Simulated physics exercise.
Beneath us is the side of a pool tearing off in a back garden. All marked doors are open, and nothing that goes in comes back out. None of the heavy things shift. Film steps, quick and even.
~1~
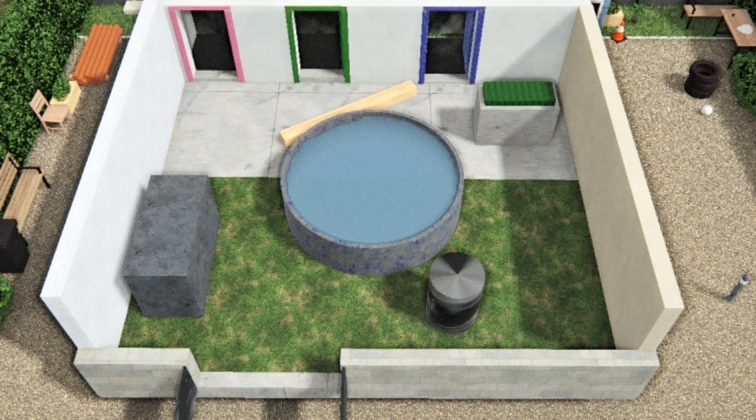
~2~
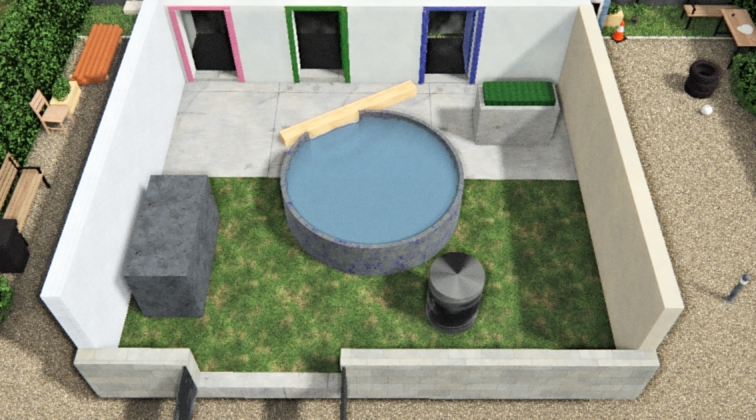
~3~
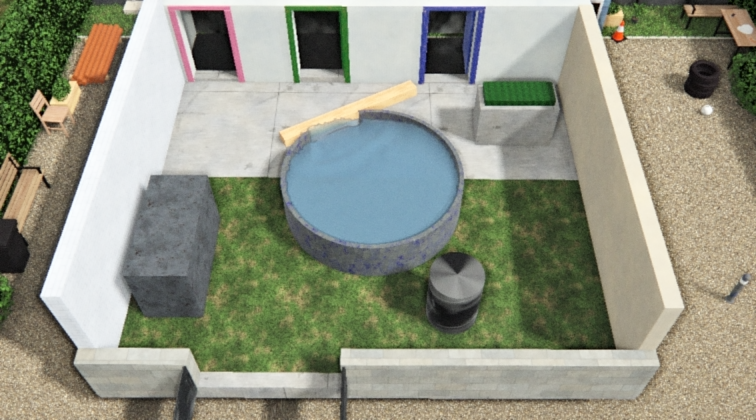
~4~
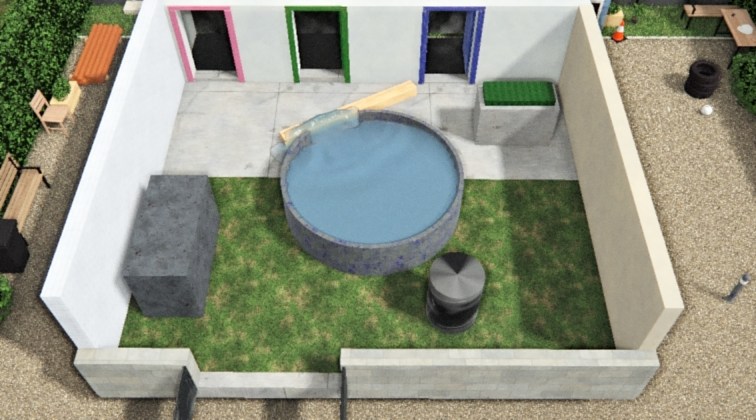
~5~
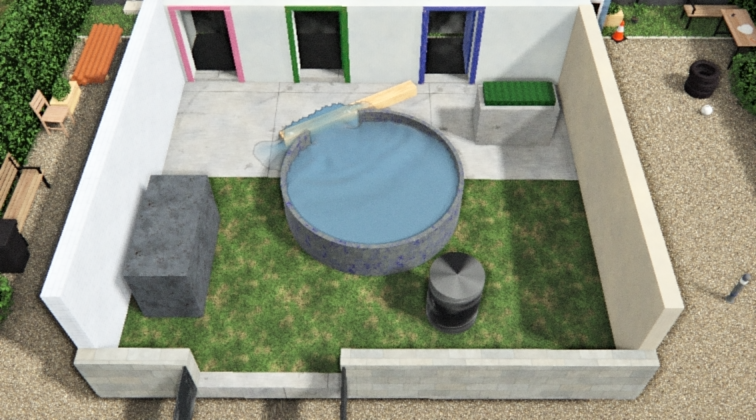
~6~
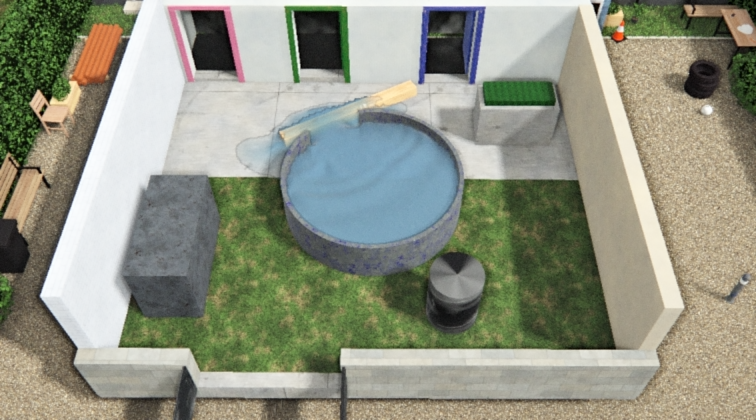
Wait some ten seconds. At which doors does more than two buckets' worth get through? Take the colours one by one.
The green door lets through more than two buckets; the blue door lets through more than two buckets; the pink door lets through more than two buckets.
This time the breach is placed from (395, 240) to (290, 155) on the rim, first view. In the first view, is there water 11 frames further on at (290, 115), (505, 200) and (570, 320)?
Bone-dry, bone-dry, bone-dry.
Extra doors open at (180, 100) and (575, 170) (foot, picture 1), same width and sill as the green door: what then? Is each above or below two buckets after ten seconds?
In order: Overshoots; falls short.
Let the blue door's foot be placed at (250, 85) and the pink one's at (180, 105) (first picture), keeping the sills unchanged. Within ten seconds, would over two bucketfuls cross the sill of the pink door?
In short: The pink one passes that mark.
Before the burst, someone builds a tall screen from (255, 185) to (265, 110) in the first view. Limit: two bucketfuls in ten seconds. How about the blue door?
As far as I can tell, the blue beats the mark.
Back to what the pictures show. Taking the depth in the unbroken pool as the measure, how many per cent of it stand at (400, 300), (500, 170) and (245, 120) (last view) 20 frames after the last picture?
0, 2, 10 %.
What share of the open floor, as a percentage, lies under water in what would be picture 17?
Around 45 percent, give or take.
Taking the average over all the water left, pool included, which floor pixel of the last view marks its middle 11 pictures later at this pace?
Roughly (353, 179) in the last picture.
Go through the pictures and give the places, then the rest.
Still water in the round tank at (372, 176), in the first frame.
The front is at a hidden place, out from the gap on the round tank's far side, in the second frame.
Water pours out on the round tank's far side and has run to a hidden place, in the third frame.
The front is at a hidden place, out from the gap on the round tank's far side, in the fourth frame.
Water pours out on the round tank's far side and has run to (386, 110), in the fifth frame.
The front is at (401, 106), out from the gap on the round tank's far side, in the sixth frame.
A moment on, water covers 30 % of the floor; the green door under two buckets in, the blue door wet at the sill, nothing in, the pink door not reached.
Next, water covers 45 % of the floor; the green door over two buckets in, the blue door wet at the sill, nothing in, the pink door under two buckets in.
Then, water covers 50 % of the floor; the green door far over two buckets in, the blue door under two buckets in, the pink door over two buckets in.
Later, water covers 75 % of the floor; the green door far over two buckets in, the blue door under two buckets in, the pink door over two buckets in.
In the end, water covers 95 % of the floor; the green door far over two buckets in, the blue door over two buckets in, the pink door far over two buckets in.
